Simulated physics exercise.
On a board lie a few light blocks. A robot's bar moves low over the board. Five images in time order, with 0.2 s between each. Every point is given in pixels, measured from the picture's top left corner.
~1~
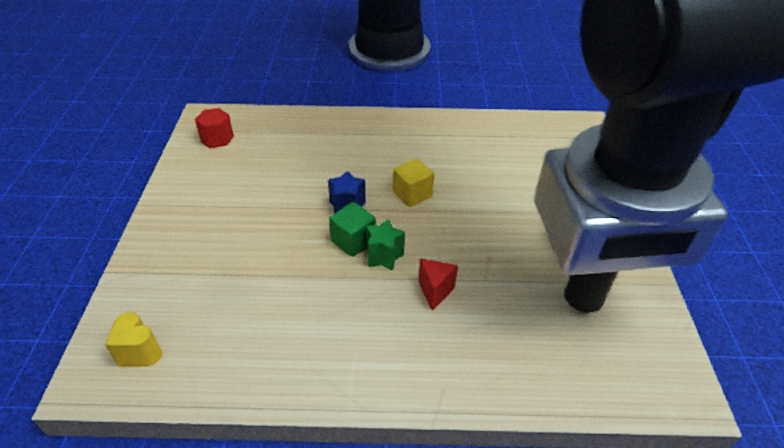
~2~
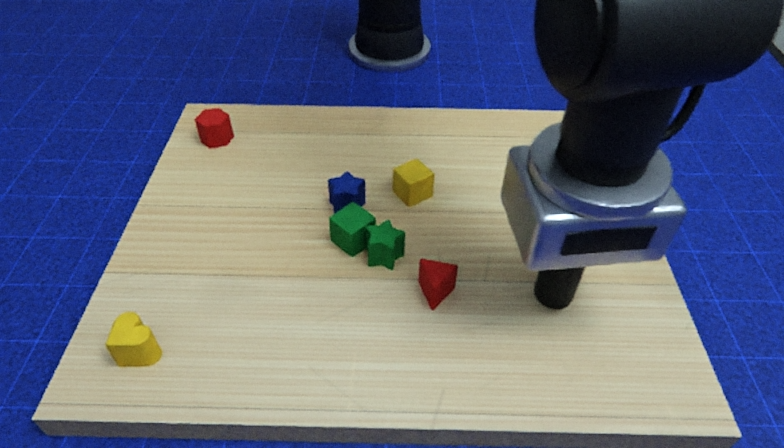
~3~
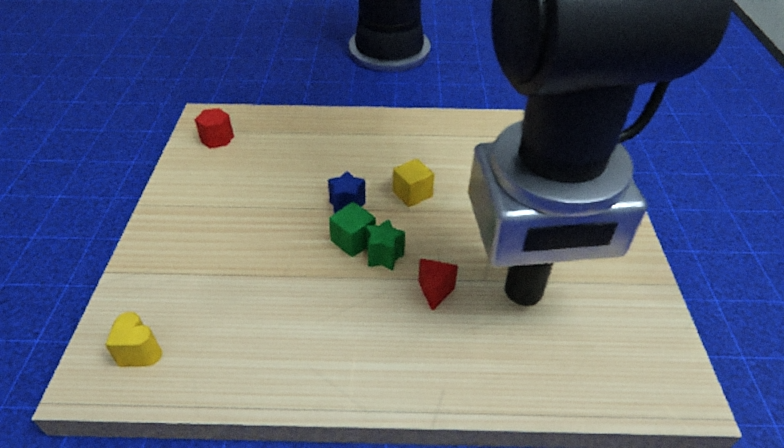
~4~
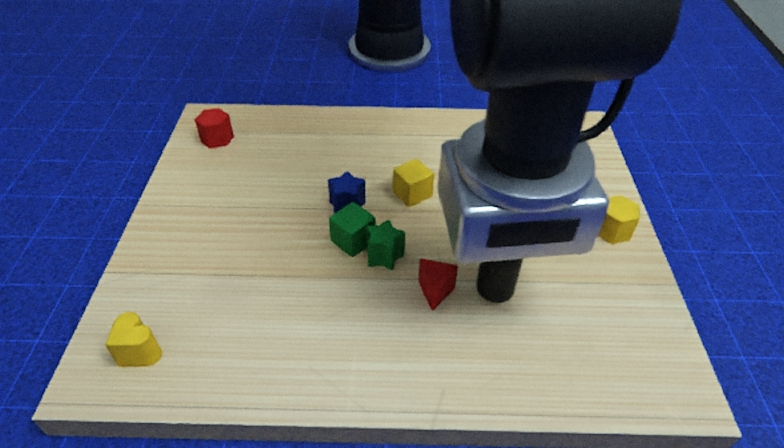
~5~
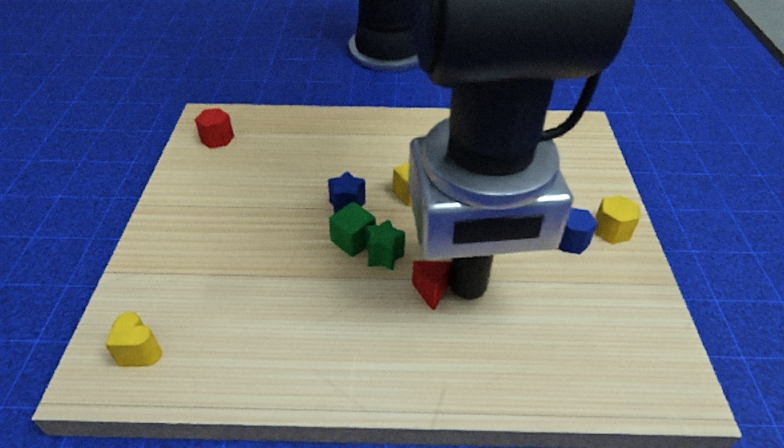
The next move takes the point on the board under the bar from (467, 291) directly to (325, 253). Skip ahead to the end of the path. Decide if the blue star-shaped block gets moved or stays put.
It will end up elsewhere.
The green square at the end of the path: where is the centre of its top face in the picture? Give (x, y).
I predict (312, 186).
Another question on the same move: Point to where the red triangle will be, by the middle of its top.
It will likely be found at (386, 272).
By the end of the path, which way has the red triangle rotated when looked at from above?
Twists anticlockwise.
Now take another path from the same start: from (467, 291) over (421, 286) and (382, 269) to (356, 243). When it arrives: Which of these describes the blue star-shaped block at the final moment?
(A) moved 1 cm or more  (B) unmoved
Answer: A.
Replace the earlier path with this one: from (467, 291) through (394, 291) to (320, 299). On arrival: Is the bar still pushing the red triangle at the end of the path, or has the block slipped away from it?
Kept ahead.
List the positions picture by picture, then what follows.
Tip of the bar at (584, 297), middles of tops, blue star-shaped block at (346, 183), green square at (352, 217), green star-shaped block at (384, 233), red triangle at (438, 270), in the first picture.
Bar at (553, 294), nothing pushed, in the second picture.
Bar at (524, 291), nothing pushed, in the third picture.
Bar at (495, 288), nothing pushed, in the fourth picture.
Bar at (468, 285), blue star-shaped block at (346, 183), green square at (352, 217), green star-shaped block at (384, 233), red triangle at (434, 270), in the fifth picture.
What follows on the original path. One third of the way, bar at (418, 271); red triangle at (395, 270), turned 70° anticlockwise.
Two thirds of the way, bar at (370, 258); blue star-shaped block at (344, 180), turned 20° clockwise; green square at (334, 203), turned 20° anticlockwise; green star-shaped block at (358, 220), turned 35° clockwise; red triangle at (386, 272), turned 95° anticlockwise.
At the end, bar at (324, 246); blue star-shaped block at (344, 176), turned 50° clockwise; green square at (312, 186); green star-shaped block at (324, 207), turned 60° clockwise; red triangle at (386, 272), turned 95° anticlockwise.
